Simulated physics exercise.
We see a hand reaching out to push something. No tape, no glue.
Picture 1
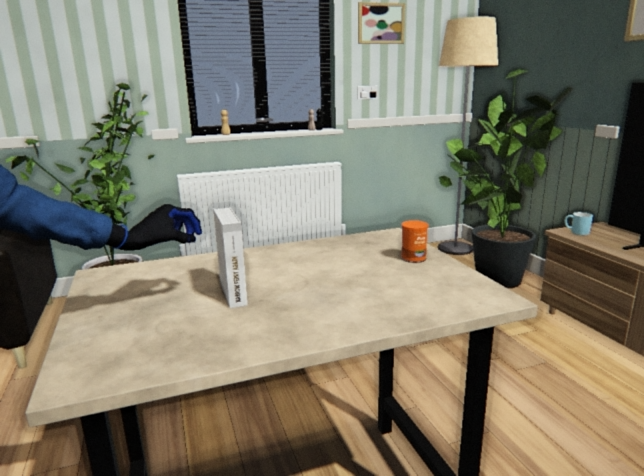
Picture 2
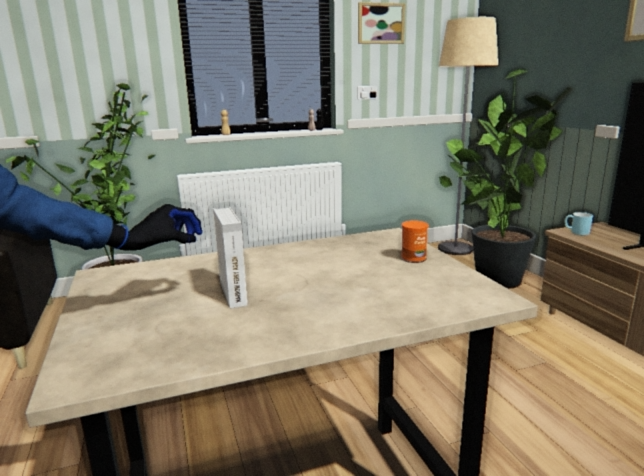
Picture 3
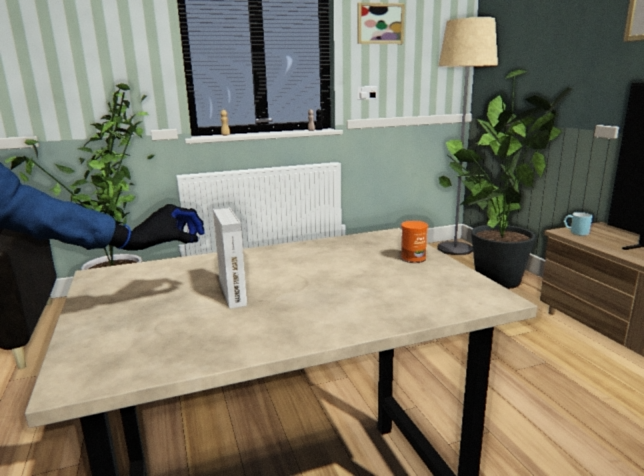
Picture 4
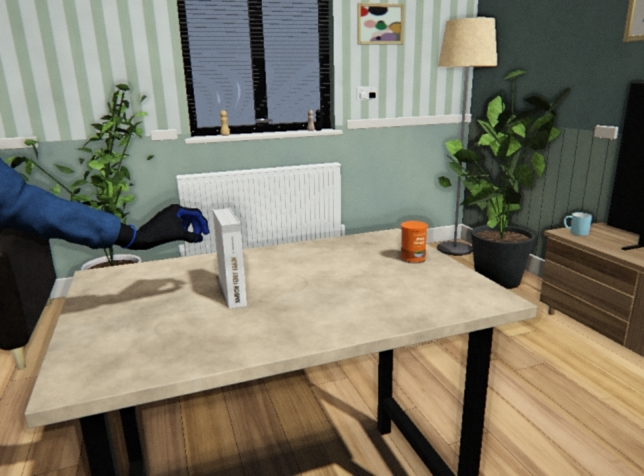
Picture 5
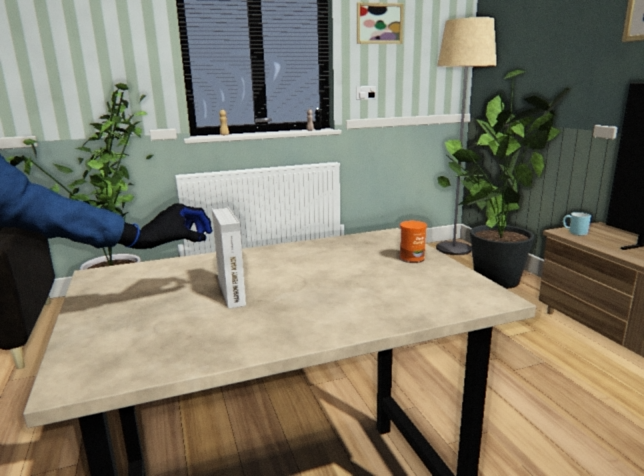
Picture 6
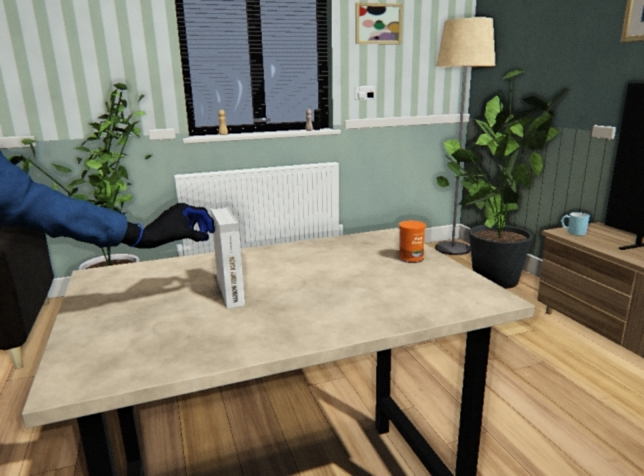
A gloved hand in a blue sleeve reached in from the left and edged slightly right toward a white book standing upright on a table, while the orange tub farther right stayed put.
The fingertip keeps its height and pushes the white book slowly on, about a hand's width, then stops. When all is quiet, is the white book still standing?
The white book topples.
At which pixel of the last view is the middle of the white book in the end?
Near (285, 278).
Then, 0.40 s on from there, white book turned 12° from how it was put near (236, 254).
Then, 0.70 s on from there, white book turned 48° from how it was put near (261, 258).
Then, 0.80 s on from there, white book on its side near (281, 280).
Then, 1.00 s on from there, white book on its side near (285, 278).
In the end, toppled on the table, white book. At the end, from the last picture's camera, white book near (285, 278).
